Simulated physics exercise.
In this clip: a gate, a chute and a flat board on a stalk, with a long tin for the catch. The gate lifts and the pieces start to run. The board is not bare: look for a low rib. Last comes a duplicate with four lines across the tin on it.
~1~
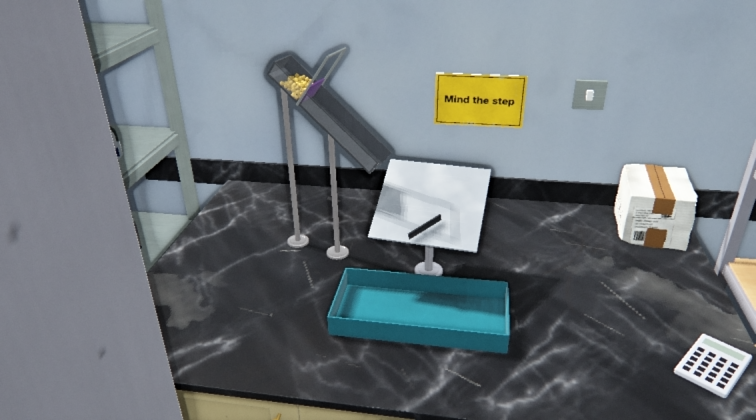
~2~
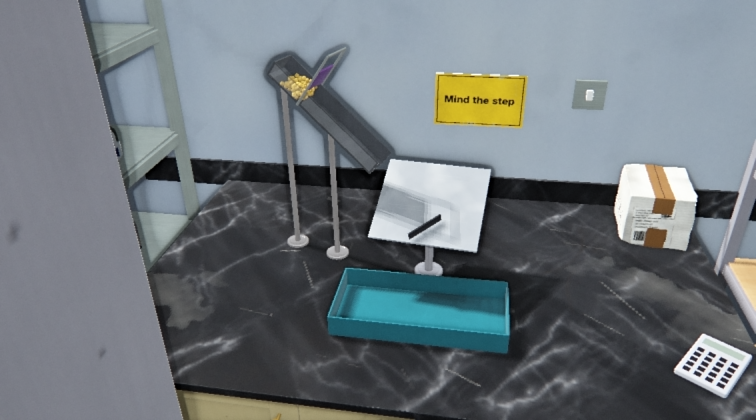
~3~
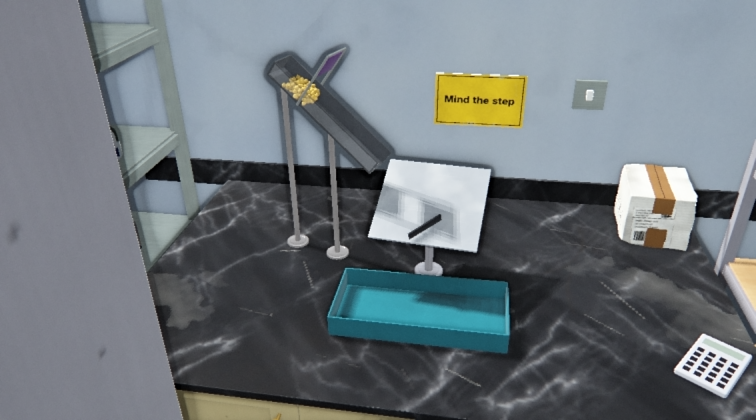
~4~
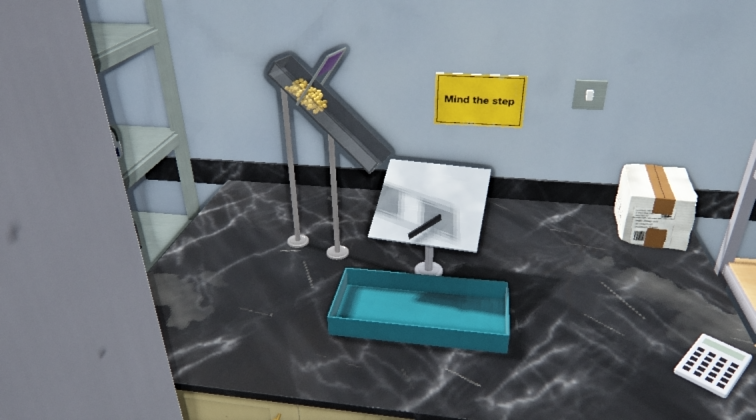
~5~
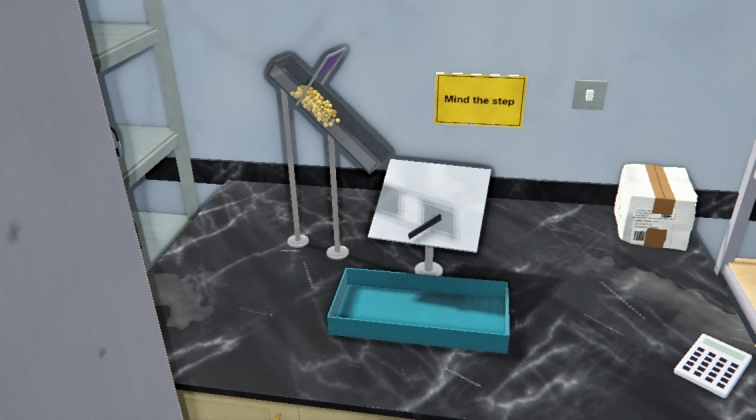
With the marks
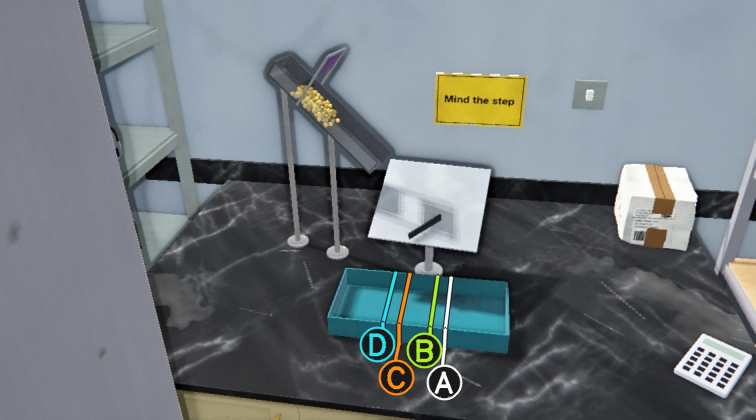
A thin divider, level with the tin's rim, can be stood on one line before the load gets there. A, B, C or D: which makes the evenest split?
Line D.
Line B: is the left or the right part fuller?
The left side.
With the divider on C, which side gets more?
The left side.
On the marked copy, line A crosses the front rim at (445, 329); line B crosses the front rim at (430, 327); line C crosses the front rim at (399, 324); line D crosses the front rim at (383, 322).
With A, of what is caught, the larger part on the left of the divider, about a tenth on the right.
With B, of what is caught, the larger part on the left of the divider, roughly a quarter on the right.
With C, of what is caught, the larger part on the left of the divider, roughly a quarter on the right.
With D, of what is caught, roughly half on the left of the divider, roughly half on the right.
